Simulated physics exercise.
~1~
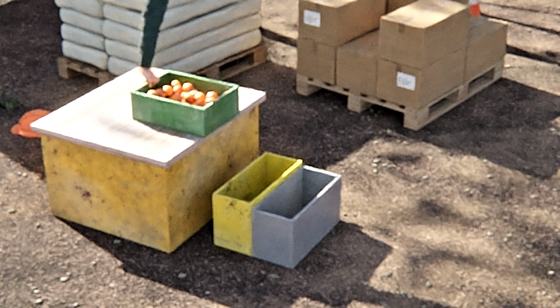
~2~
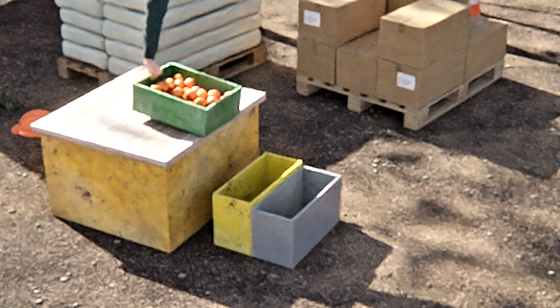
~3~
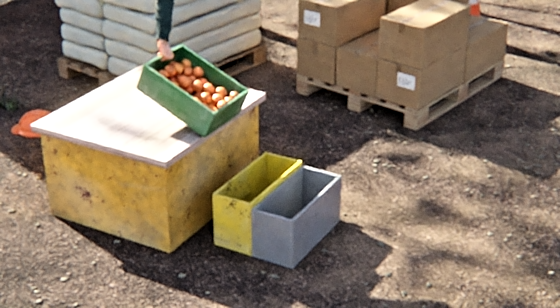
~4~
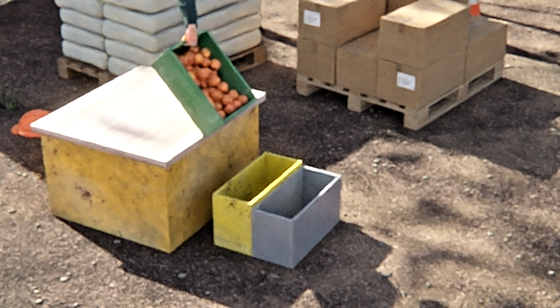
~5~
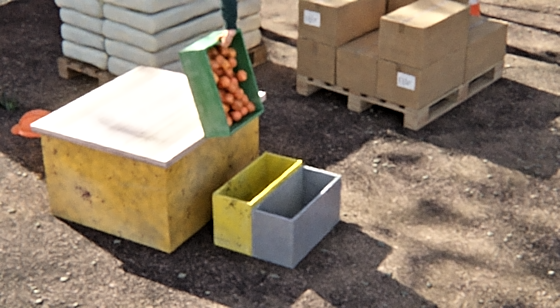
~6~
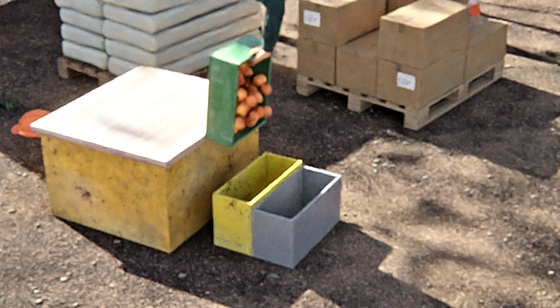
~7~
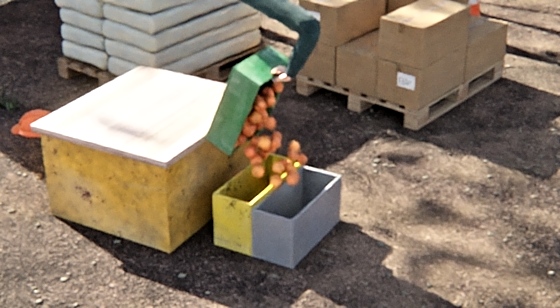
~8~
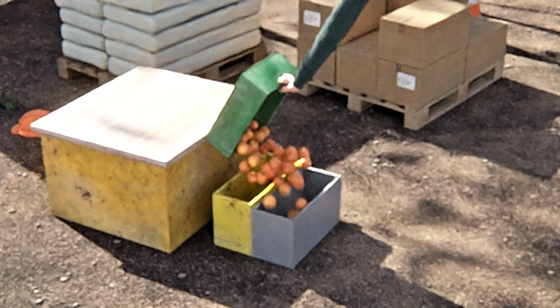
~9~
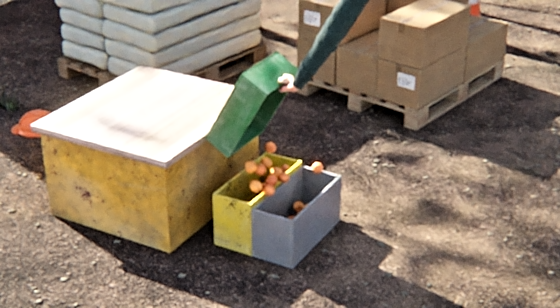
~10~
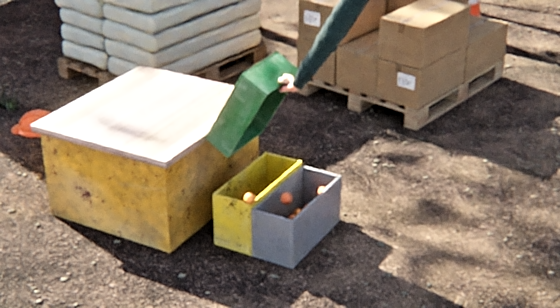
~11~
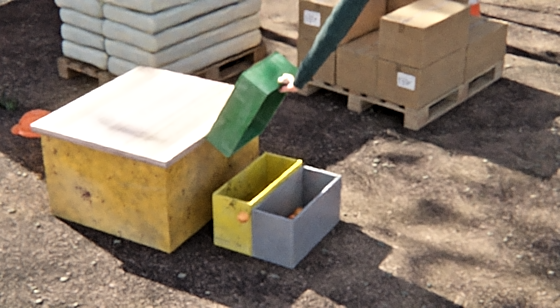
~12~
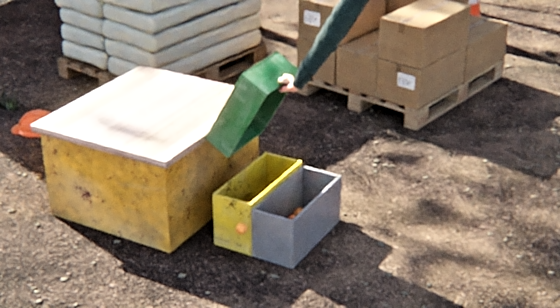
A green box of round orange fruit is lifted by a hand off a yellow bench with a pale top and tipped steeply to the right, spilling the fruit into the yellow box and grey bin below, until it hangs emptied above them, held still.
